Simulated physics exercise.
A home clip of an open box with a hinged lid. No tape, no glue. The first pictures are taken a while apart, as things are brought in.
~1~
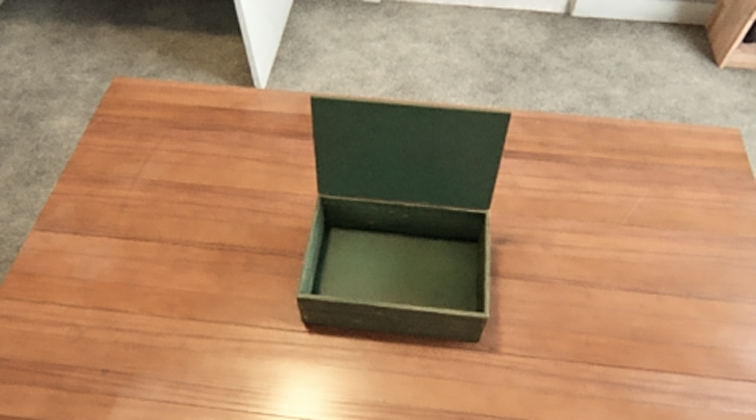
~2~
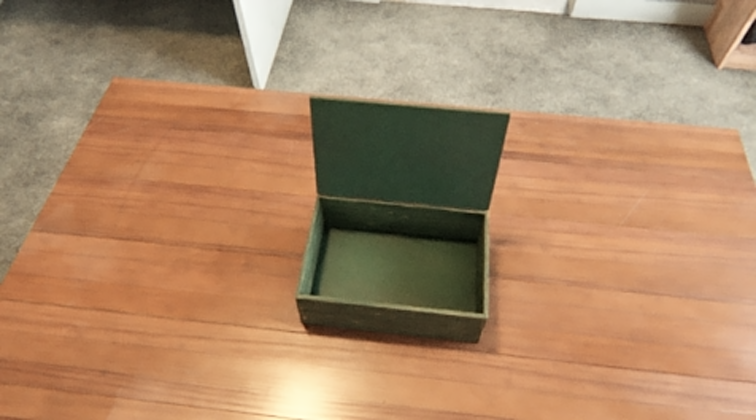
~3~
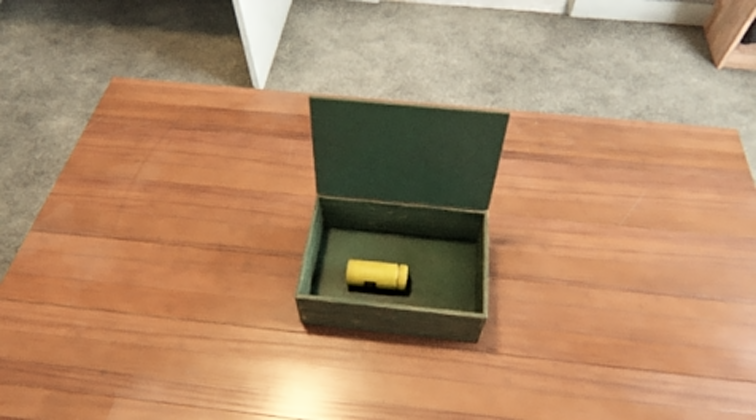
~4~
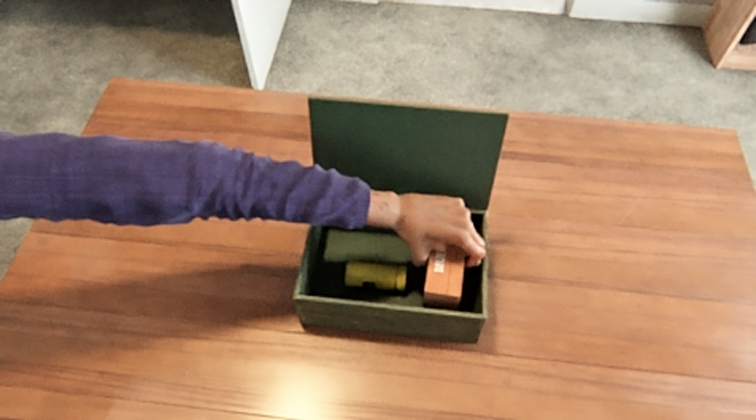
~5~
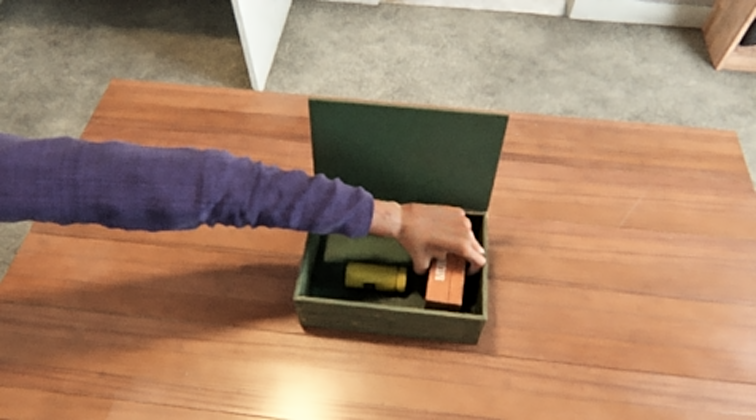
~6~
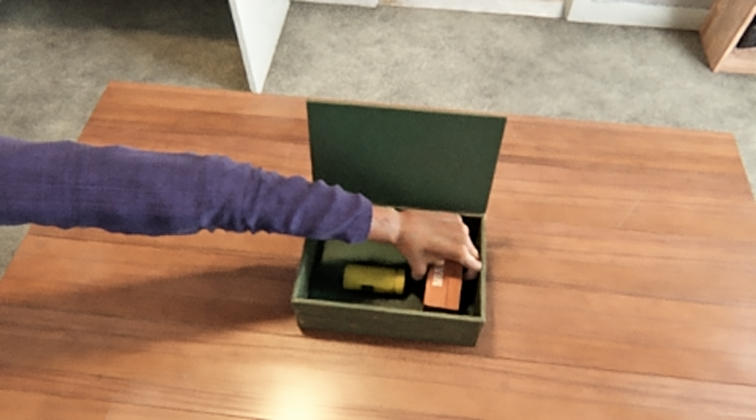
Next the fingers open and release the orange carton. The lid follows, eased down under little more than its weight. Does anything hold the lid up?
Outcome: The lid sits on the rim.
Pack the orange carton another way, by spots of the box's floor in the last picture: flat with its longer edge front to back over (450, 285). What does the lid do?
Then it shuts flat.
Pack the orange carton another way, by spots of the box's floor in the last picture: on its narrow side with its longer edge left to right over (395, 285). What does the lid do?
Then it shuts flat.
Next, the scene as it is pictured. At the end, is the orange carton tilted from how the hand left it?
It keeps its pose.
Then, 1.20 s later than the last frame, lid starting down.
Then, 1.80 s later than the last frame, lid 45° above the rim.
Then, 2.10 s later than the last frame, lid 19° above the rim.
When it is over, lid shut; both as before. End places, in pixels of the last picture, orange carton near (444, 278).
